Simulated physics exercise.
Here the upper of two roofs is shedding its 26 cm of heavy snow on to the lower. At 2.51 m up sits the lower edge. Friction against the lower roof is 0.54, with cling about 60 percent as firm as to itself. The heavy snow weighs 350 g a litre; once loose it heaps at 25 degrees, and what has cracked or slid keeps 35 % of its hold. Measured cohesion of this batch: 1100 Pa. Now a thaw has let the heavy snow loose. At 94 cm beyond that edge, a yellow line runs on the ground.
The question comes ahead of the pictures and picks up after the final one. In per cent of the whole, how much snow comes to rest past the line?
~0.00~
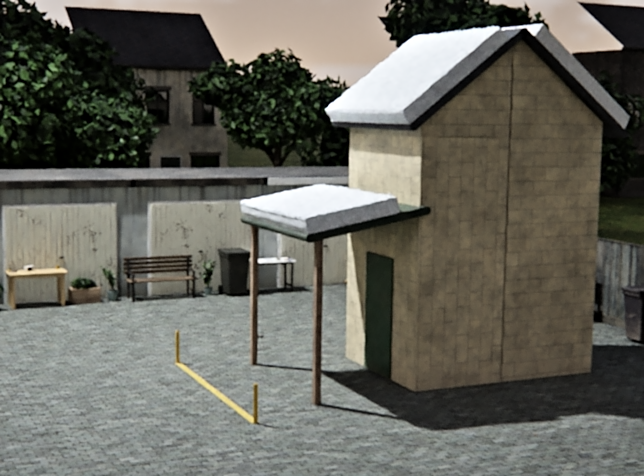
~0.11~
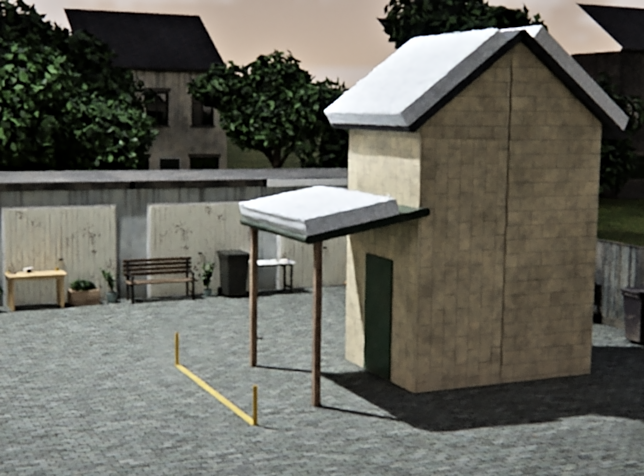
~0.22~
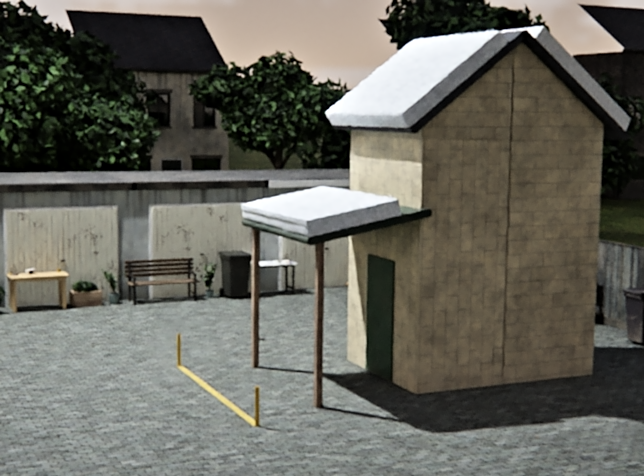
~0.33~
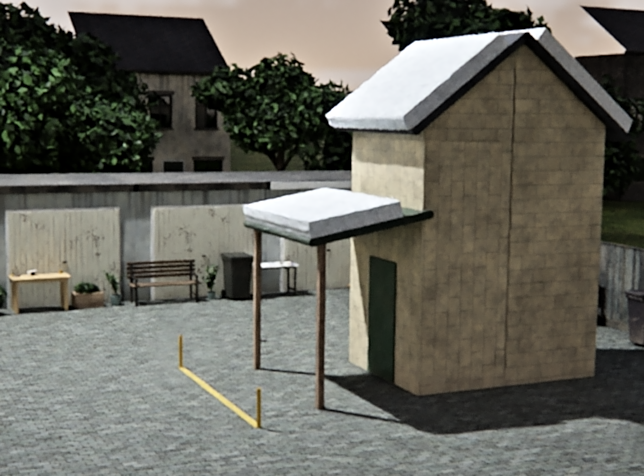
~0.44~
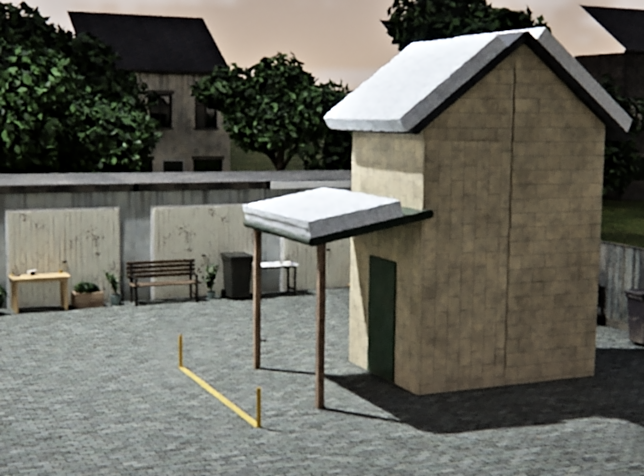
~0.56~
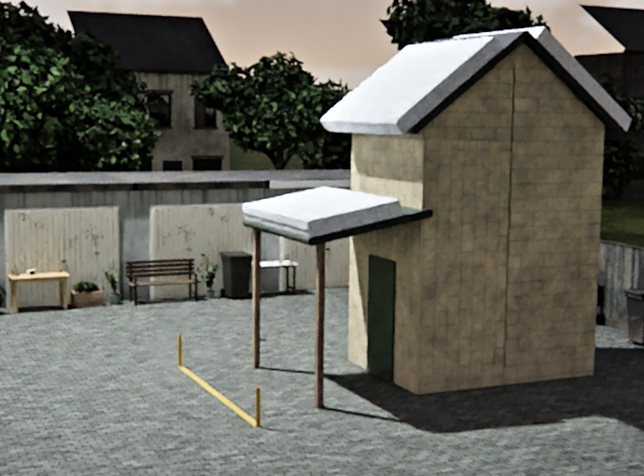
0 %.
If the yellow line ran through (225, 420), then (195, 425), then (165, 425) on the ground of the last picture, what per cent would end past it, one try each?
Respectively about 0 in a hundred, 0 in a hundred and 0 in a hundred.
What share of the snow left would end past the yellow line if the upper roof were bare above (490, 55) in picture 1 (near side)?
Roughly 0 per cent.
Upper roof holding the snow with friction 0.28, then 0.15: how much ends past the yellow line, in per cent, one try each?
First try 20 per cent, second try 30 per cent.
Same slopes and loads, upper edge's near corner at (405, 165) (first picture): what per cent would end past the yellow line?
Result: Near 0 %.
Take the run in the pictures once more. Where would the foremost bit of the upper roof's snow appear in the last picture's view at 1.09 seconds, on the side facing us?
About (367, 200).
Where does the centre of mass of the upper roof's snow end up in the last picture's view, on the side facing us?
It sits close to (352, 198) in the last view.
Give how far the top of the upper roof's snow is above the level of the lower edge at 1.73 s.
Roughly 1.7 m.
By 1.09 s, none is below the lower edge and 0 % is past the line.
By 1.73 s, none is below the lower edge and 0 % is past the line.
By 2.36 s, none is below the lower edge and 0 % is past the line.
By 3.00 s, 1 % is below the lower edge and 0 % is past the line.
By 3.50 s, at the end, 1 % is below the lower edge and 0 % is past the line.
